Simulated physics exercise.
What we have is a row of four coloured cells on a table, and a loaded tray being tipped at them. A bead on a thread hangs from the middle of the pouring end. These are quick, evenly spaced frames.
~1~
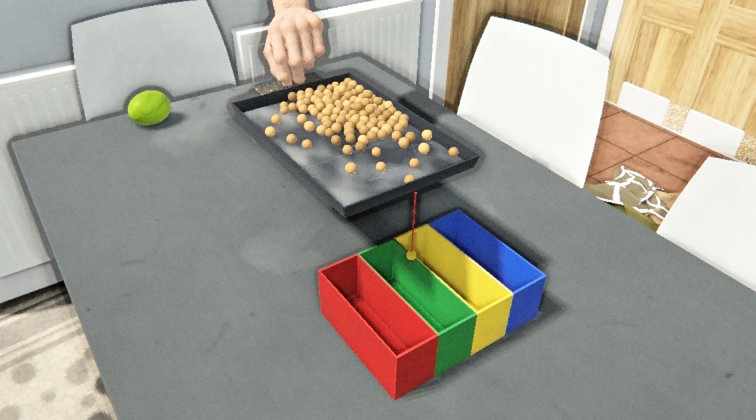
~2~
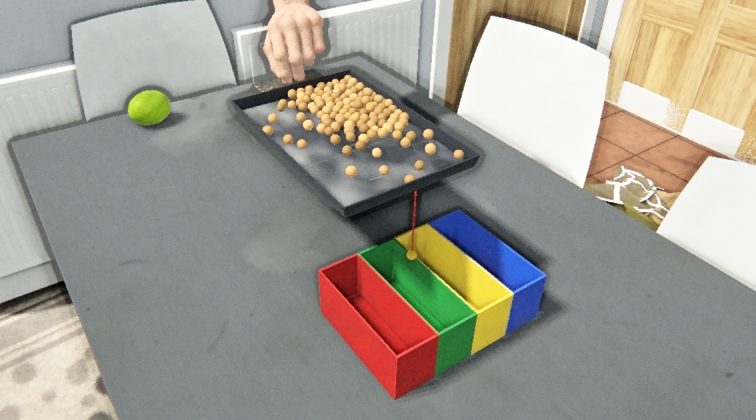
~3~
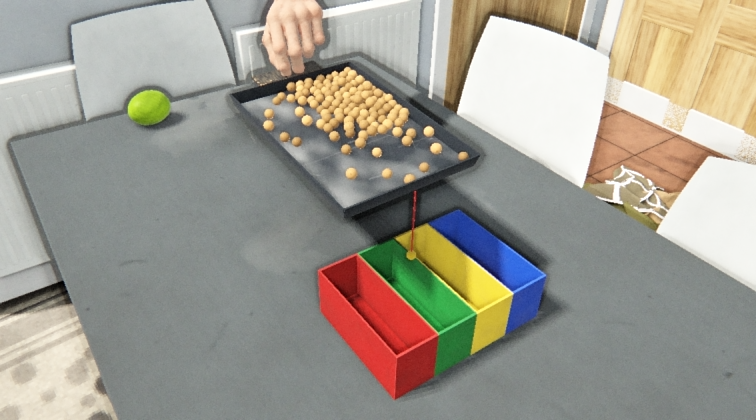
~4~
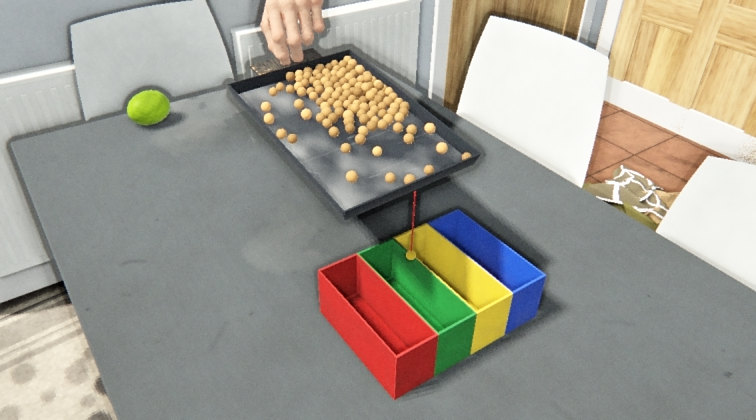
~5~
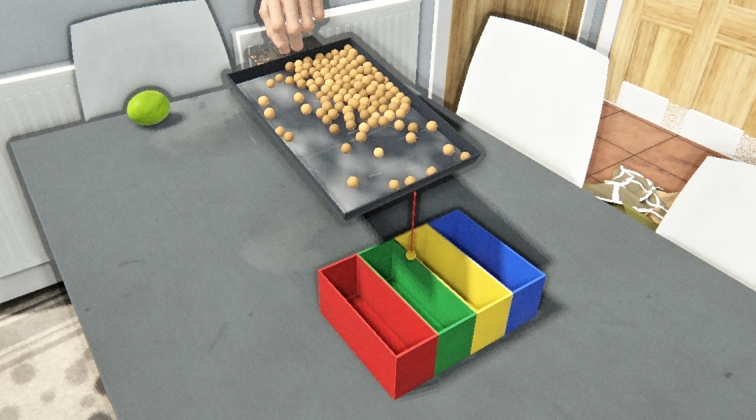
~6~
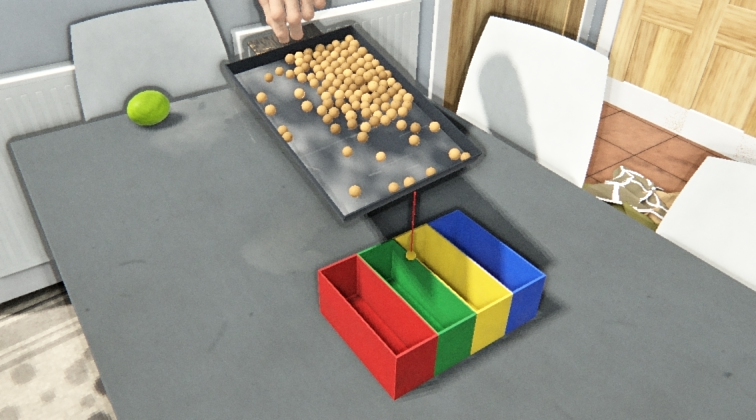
A hand gradually tilts a dark tray of round wooden beads above four coloured cells.
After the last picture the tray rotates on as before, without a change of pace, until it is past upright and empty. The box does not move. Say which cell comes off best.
Fullest: The red cell.
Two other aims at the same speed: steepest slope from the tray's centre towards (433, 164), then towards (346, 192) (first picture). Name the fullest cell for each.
One: Blue. Two: Red.
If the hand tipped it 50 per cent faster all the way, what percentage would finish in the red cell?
Roughly 40 in a hundred.
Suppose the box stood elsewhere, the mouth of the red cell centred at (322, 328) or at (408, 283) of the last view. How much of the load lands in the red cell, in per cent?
Near 20 % and 20 %.
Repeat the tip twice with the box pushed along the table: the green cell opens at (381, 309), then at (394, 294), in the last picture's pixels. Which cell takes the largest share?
One: That green cell. Two: Red.
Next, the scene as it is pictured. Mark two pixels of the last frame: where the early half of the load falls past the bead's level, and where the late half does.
Around (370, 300) and then (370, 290).
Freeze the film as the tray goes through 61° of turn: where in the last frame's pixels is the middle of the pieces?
Near (374, 205).
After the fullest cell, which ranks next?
Next in line is that green cell.
Shortly afterwards, tray tipped steeply; near two thirds on the tray; a little in the red cell; only a few in the green cell; only a few in the yellow cell; near a quarter falling or outside the box.
Next, tray tipped past a quarter turn; only a few on the tray; near a third in the red cell; near a quarter in the green cell; only a few in the yellow cell; only a few in the blue cell; near a third falling or outside the box.
Some moments later, tray tipped past a quarter turn; near half in the red cell; near a quarter in the green cell; only a few in the yellow cell; only a few in the blue cell; near a third falling or outside the box.
In the end, tray tipped past a quarter turn; near half in the red cell; near a quarter in the green cell; only a few in the yellow cell; only a few in the blue cell; near a third outside the box.
